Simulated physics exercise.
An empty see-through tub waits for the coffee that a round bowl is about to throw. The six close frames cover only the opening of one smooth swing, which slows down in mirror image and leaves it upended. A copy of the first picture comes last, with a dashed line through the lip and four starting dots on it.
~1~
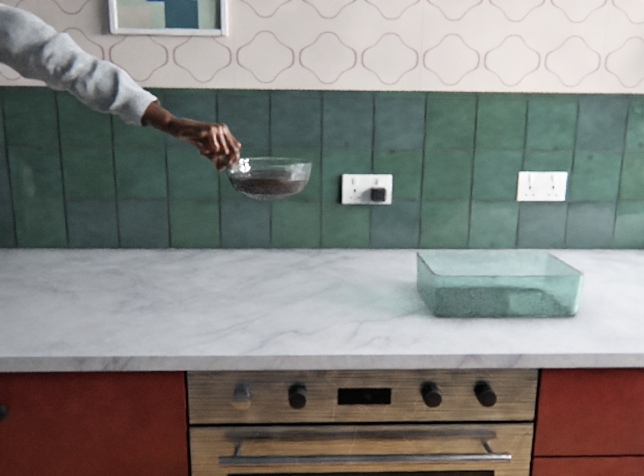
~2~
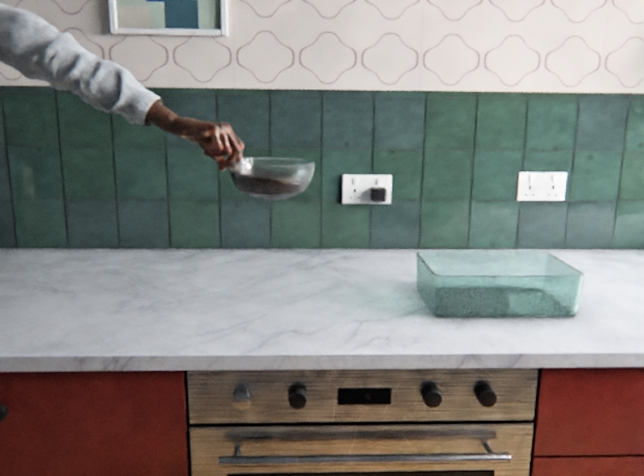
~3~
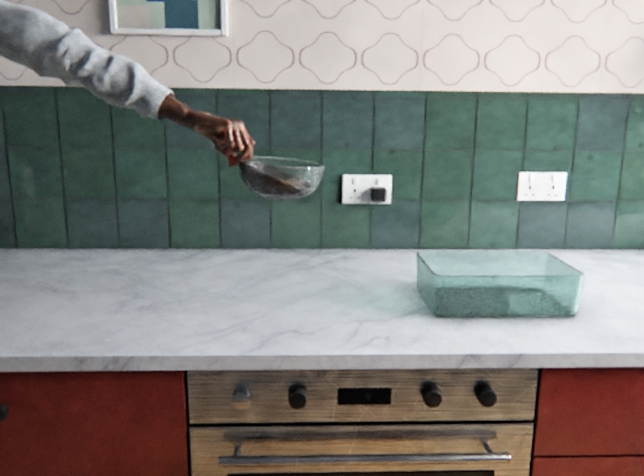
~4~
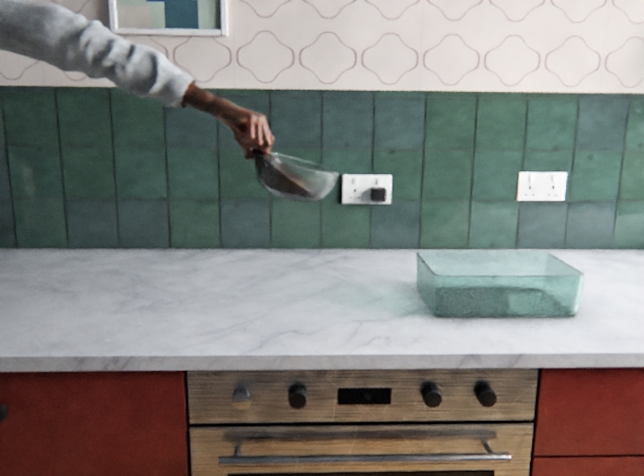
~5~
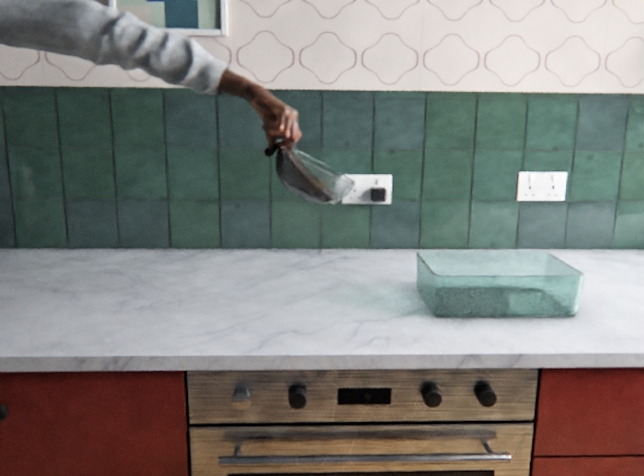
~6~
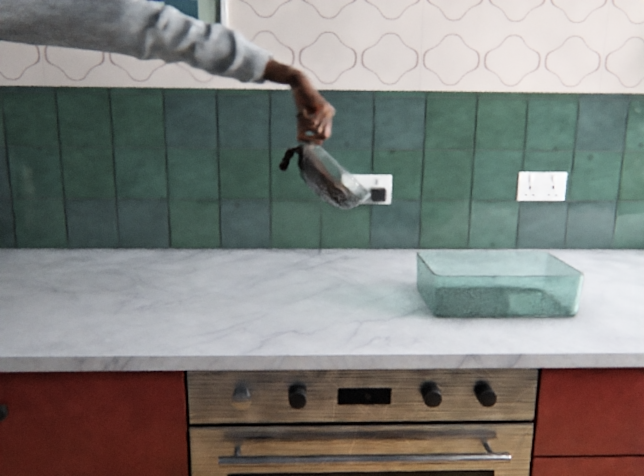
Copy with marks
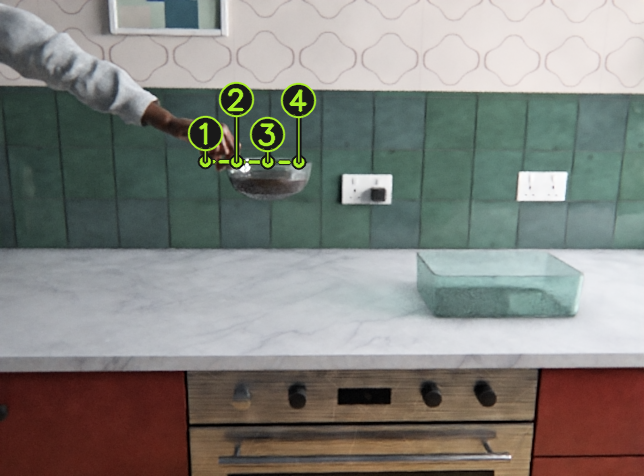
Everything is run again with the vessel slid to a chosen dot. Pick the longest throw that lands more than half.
Spot 3.
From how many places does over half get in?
Two.
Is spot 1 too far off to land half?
Yes, it does.
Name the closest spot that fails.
That is spot 2.
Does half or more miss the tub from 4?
No.
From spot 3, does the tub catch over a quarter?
Yes.
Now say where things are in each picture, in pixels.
In the first picture, upright, lip at (310, 162); tub from (432, 316) to (577, 316); nothing has left yet.
In the second picture, upright, lip at (313, 162); nothing has left yet.
In the third picture, tipped about 5°, lip at (322, 166); nothing has left yet.
In the fourth picture, tipped about 14°, lip at (337, 172); coffee is over the rim, down to (267, 154).
In the fifth picture, tipped about 26°, lip at (354, 182); coffee is over the rim, down to (278, 160).
In the sixth picture, tipped about 41°, lip at (370, 193); coffee is over the rim, down to (298, 178).
In lime, 1 at (205, 161); 2 at (236, 161); 3 at (267, 162); 4 at (298, 162).
Choosing 1, about 0 % lands in the tub, 97 % falls short and 3 % goes beside or beyond.
Choosing 2, about 18 % lands in the tub, 77 % falls short and 5 % goes beside or beyond.
Choosing 3, about 63 % lands in the tub, 23 % falls short and 14 % goes beside or beyond.
Choosing 4, about 69 % lands in the tub, 9 % falls short and 22 % goes beside or beyond.
